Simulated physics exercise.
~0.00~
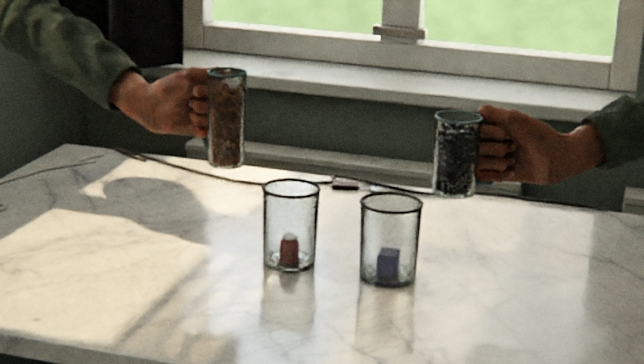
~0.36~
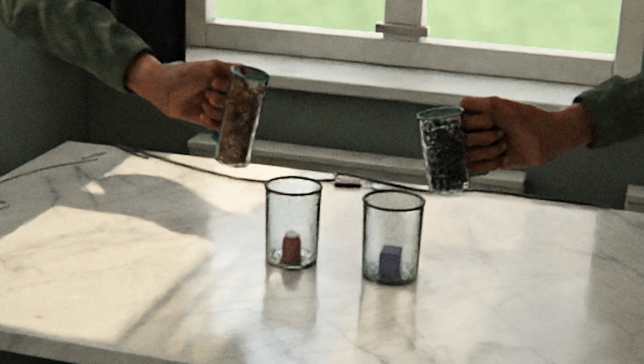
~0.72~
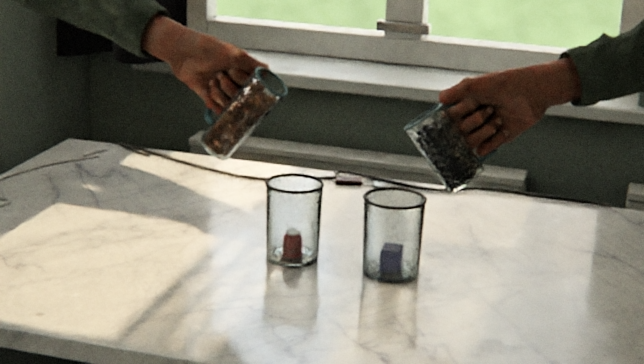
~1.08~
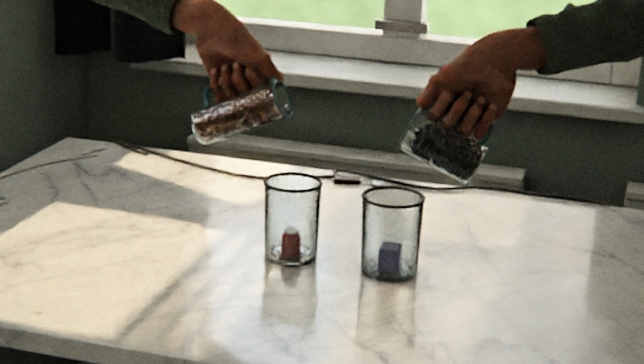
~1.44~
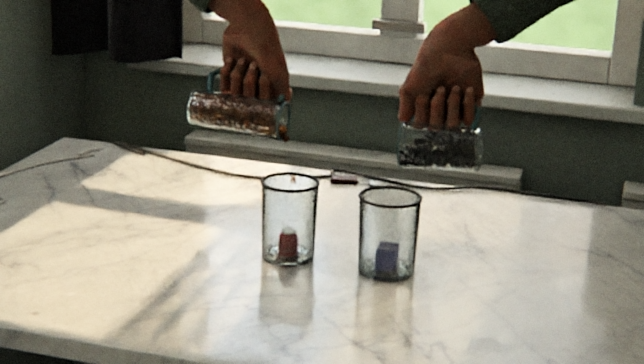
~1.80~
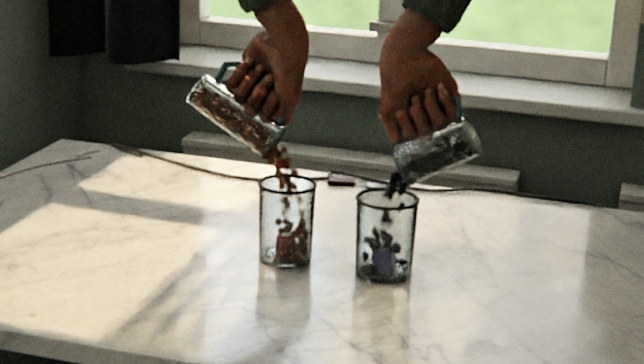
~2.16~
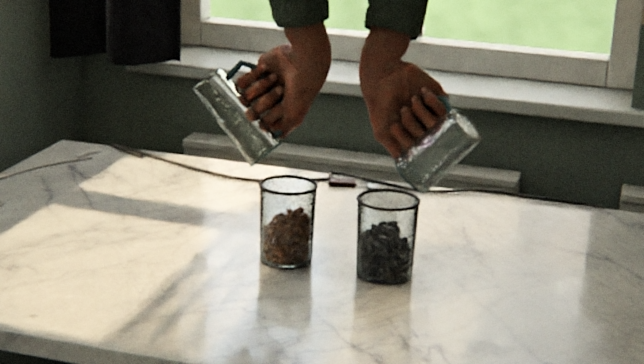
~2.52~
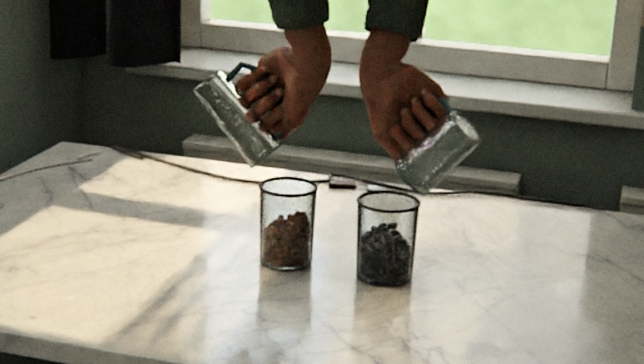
The clip opens on a marble-topped table by a window, where two hands hold cups of loose pieces, brownish on the left and dark on the right, above two clear glasses. A small reddish object sits in the left glass and a small purplish block in the right. The hands tilt the cups inward until they lie on their sides, with the glasses below still free of the pieces. Tipping further, both cups begin to pour, and the pieces tumble in around the objects. The cups empty completely, leaving each glass about half full, both objects hidden and nothing spilled beside them.
